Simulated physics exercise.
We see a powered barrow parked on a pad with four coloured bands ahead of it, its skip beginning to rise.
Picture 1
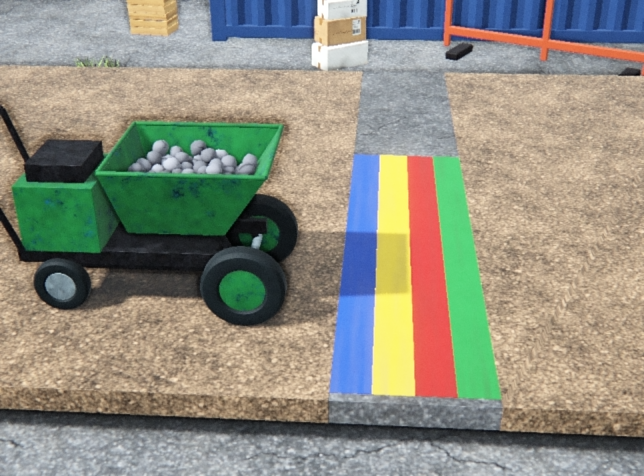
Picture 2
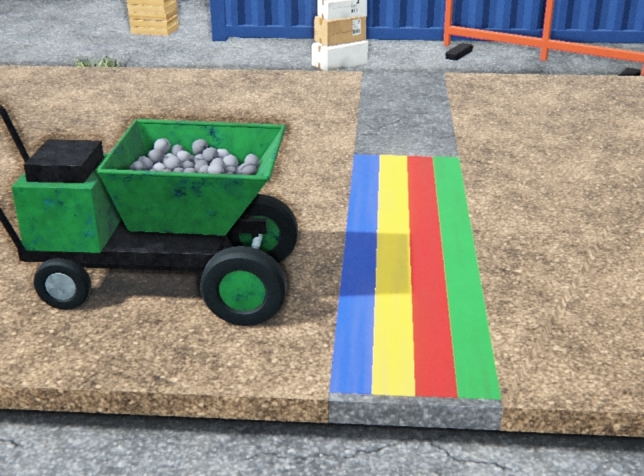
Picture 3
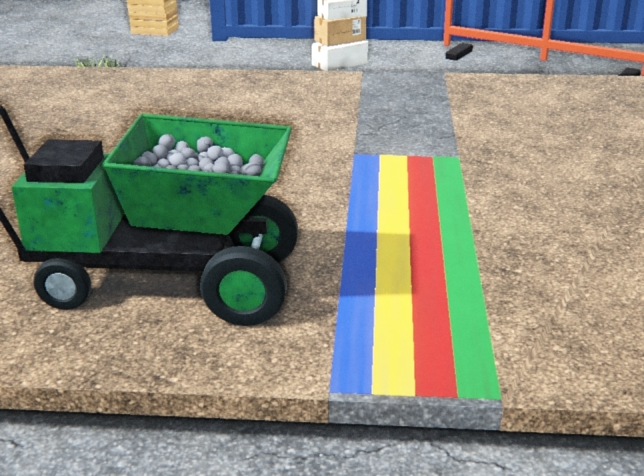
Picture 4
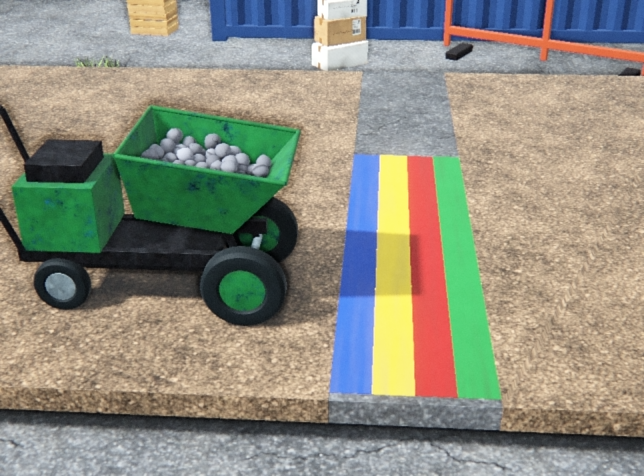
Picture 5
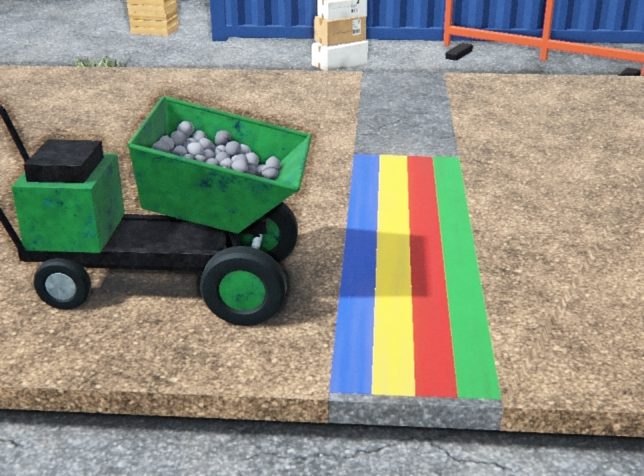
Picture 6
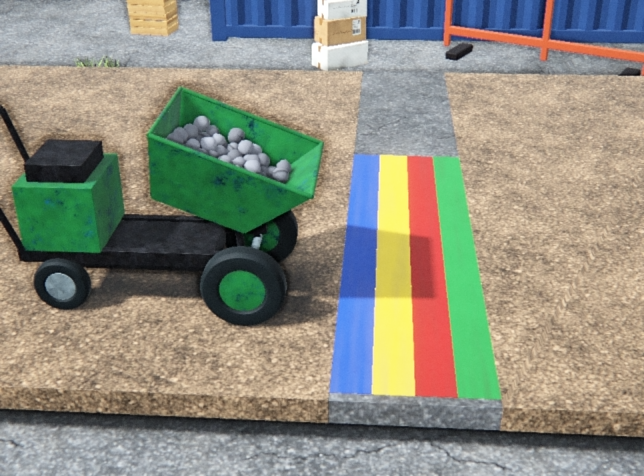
On a gravelly pad, a green barrow's skip of round cobbles gradually tilts toward coloured bands.
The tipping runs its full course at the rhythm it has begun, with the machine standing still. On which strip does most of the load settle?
The heap favours the yellow strip.
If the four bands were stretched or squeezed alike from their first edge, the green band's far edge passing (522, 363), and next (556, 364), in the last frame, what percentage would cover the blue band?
Roughly 10 per cent, and 20 per cent.
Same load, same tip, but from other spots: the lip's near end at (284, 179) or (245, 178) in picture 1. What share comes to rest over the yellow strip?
The first gives 30 %, the second 40 %.
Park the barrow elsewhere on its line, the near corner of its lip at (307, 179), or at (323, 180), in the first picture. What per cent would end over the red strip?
First some 40, then 30 per cent.
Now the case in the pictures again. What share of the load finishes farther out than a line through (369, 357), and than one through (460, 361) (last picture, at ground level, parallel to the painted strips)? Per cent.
About 90 and 20 per cent.
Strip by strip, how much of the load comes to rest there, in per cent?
Blue strip near 5; yellow strip near 40; red strip near 30; green strip near 10.
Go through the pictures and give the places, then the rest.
Lip of the skip at (265, 178), level; top of the load at (188, 178), round cobbles; blue strip at (354, 352); yellow strip at (393, 354); red strip at (434, 355); green strip at (474, 357), in the first frame.
Lip of the skip at (268, 179), tipped barely; top of the load at (190, 177), in the second frame.
Lip of the skip at (274, 180), tipped barely; top of the load at (178, 161), in the third frame.
Lip of the skip at (285, 184), tipped a little; top of the load at (178, 168), in the fourth frame.
Lip of the skip at (297, 189), tipped a little; top of the load at (188, 162), in the fifth frame.
Lip of the skip at (311, 197), tipped clearly; top of the load at (186, 152); blue strip at (354, 352); yellow strip at (393, 354); red strip at (434, 355); green strip at (474, 357), in the sixth frame.
Soon, skip tipped steeply; all in the skip.
A while on, skip tipped right over; most in the skip; a small part over the yellow strip; a small part over the red strip; a stray few over the green strip.
Towards the end, skip tipped right over; a small part in the skip; a stray few over the blue strip; about a third over the yellow strip; about a quarter over the red strip; a small part over the green strip; a small part off the paint.
Finally, skip tipped right over; a small part in the skip; a small part over the blue strip; about a third over the yellow strip; about a quarter over the red strip; a small part over the green strip; a small part off the paint.
